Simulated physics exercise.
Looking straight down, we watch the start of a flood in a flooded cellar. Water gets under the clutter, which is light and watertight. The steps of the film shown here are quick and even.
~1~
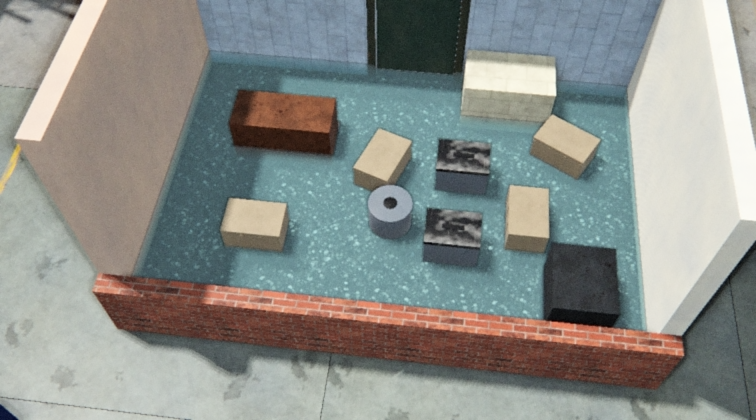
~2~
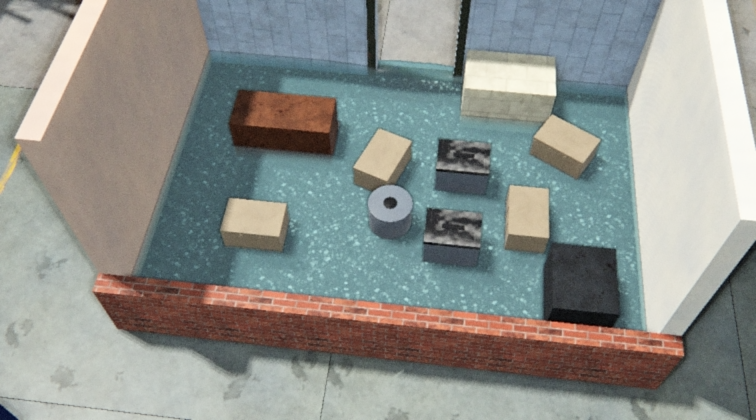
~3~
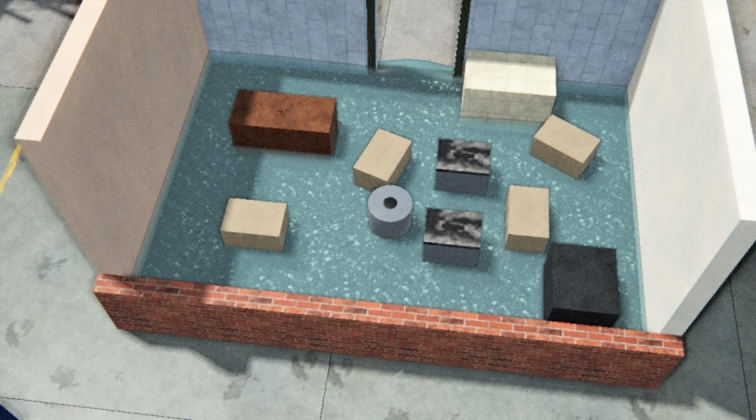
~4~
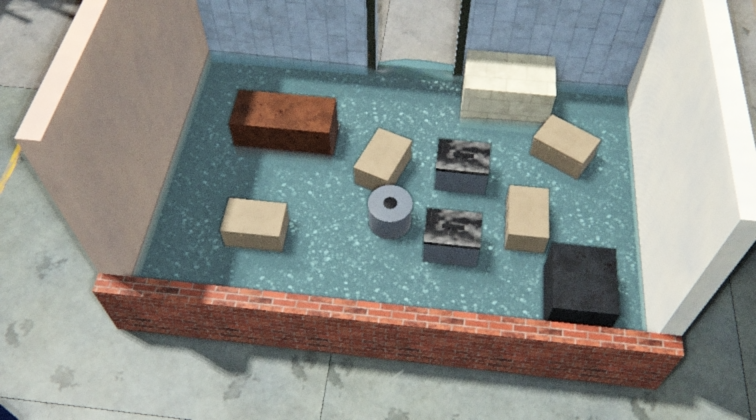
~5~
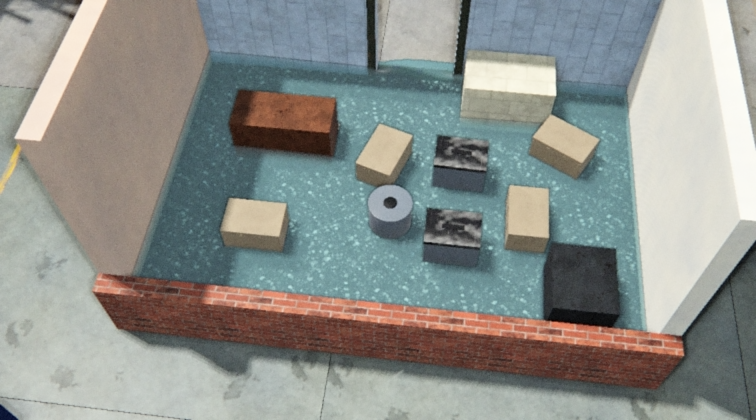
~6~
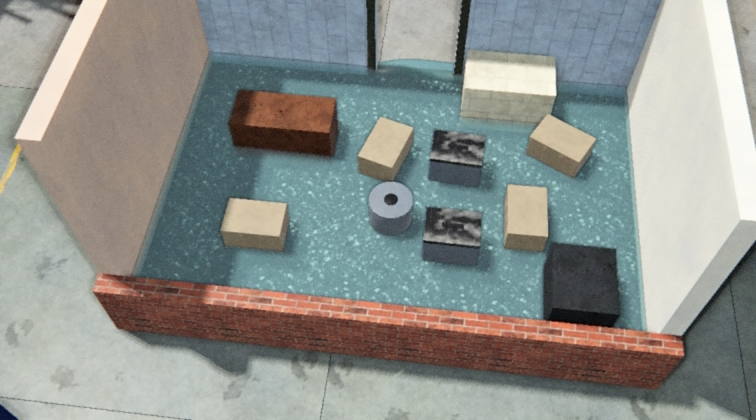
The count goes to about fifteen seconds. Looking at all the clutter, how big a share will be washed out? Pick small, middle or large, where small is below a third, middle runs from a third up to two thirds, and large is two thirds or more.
Middle.
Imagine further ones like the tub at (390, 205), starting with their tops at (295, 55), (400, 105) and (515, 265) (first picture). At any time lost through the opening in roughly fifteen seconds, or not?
Per object, in the order given: Exits at some point / exits at some point / never exits.
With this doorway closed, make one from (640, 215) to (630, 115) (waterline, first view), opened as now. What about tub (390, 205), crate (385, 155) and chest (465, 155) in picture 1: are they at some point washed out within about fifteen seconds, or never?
Object by object: Drifts out, drifts out, drifts out.
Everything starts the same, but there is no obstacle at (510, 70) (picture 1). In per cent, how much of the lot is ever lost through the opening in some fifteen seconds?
Roughly 40 per cent.
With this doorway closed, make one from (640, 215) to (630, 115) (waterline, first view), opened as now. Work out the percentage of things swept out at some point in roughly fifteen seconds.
My guess is close to 90 percent.
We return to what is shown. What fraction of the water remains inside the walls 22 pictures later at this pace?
66 %.
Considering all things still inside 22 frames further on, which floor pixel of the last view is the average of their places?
Centre of the remaining clutter: Around (417, 169).
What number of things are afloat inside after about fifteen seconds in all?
It works out to 3.
A moment on, 0 of 7 are out; 7 afloat.
Next, 2 of 7 are out; 5 afloat.
Later, 2 of 7 are out; 5 afloat.
In the end, 4 of 7 are out; 3 afloat.
